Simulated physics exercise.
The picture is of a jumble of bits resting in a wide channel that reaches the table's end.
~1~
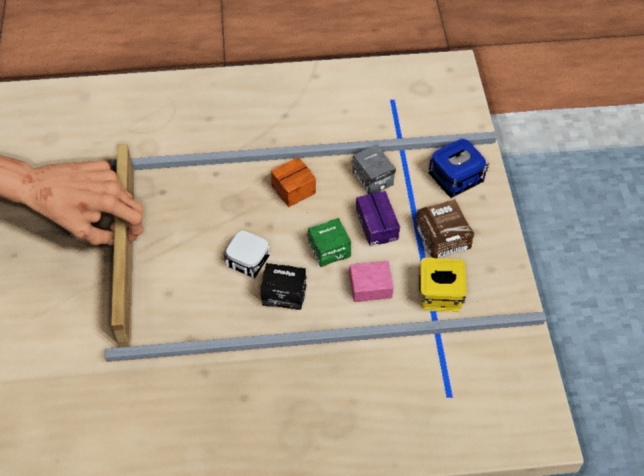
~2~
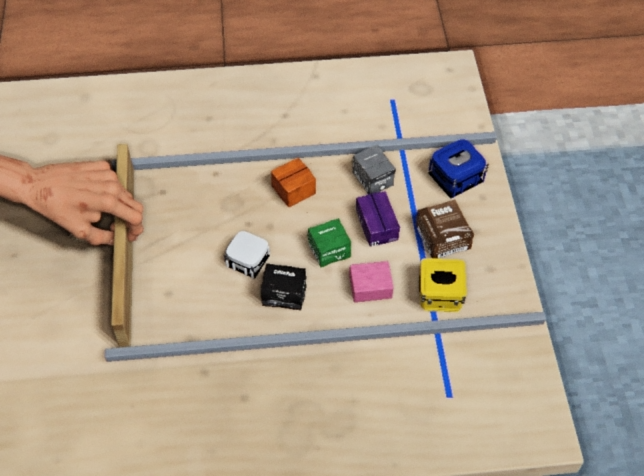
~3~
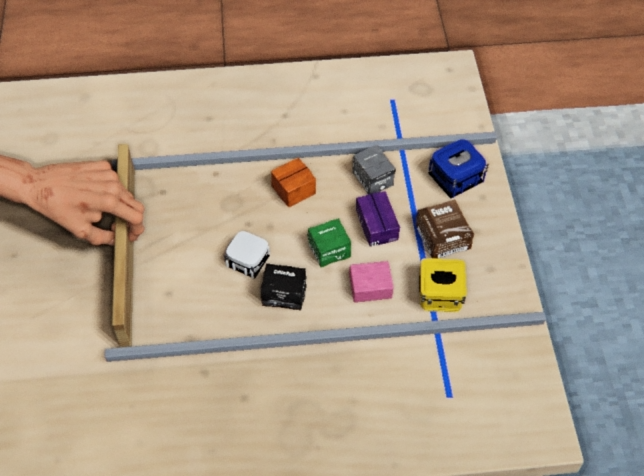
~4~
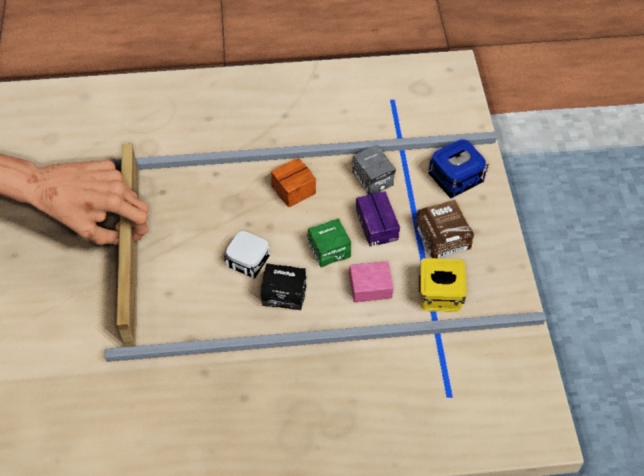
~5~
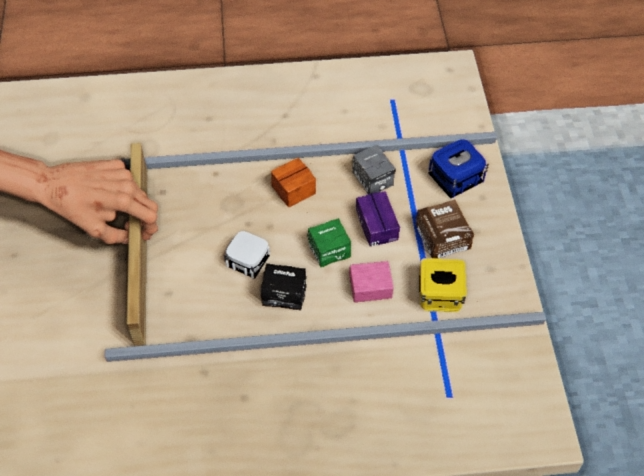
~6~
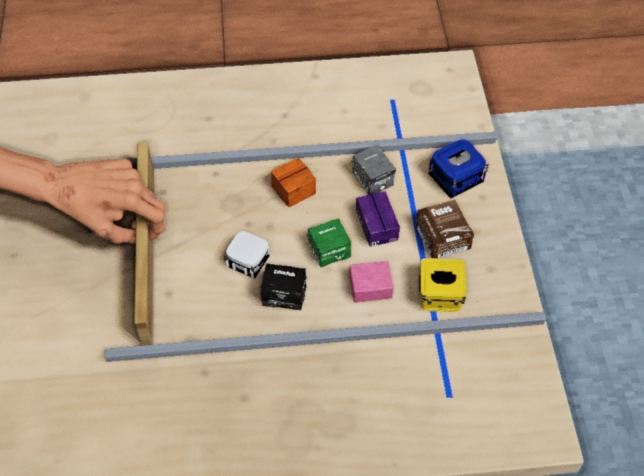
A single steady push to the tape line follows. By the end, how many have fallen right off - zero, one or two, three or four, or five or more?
From what happens, the ones that come off the end make zero in total.
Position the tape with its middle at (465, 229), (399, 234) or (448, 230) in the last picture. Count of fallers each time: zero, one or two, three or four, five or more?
First 3 or 4, then zero, and lastly either three or four.
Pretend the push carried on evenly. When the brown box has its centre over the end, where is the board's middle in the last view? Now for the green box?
Around (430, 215), then around (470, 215).
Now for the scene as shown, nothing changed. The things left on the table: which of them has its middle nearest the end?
That's the yellow case.
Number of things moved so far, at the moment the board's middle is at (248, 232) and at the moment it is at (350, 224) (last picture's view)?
The count reaches 1 first and 9 second.
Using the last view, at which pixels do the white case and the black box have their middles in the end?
Around (436, 233) and around (448, 269).
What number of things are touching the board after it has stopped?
The count in contact is 3.
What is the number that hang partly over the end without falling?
Answer: 3.
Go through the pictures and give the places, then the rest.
In the first frame, blue case (458, 167); brown box (444, 229); yellow case (442, 285); board (124, 242); tape (418, 232).
In the second frame, brown box (444, 229); grey box (374, 170).
In the third frame, yellow case (442, 285); pink block (371, 282).
In the fourth frame, blue case (458, 168); orange box (294, 182).
In the fifth frame, brown box (444, 229); white case (248, 255).
In the sixth frame, blue case (458, 168); brown box (444, 229); yellow case (442, 285); board (145, 240); tape (418, 232).
Soon after, none off yet; blue case at rest near (458, 168); brown box at rest near (444, 229); yellow case at rest near (442, 285).
At rest, the number that fall off is zero.
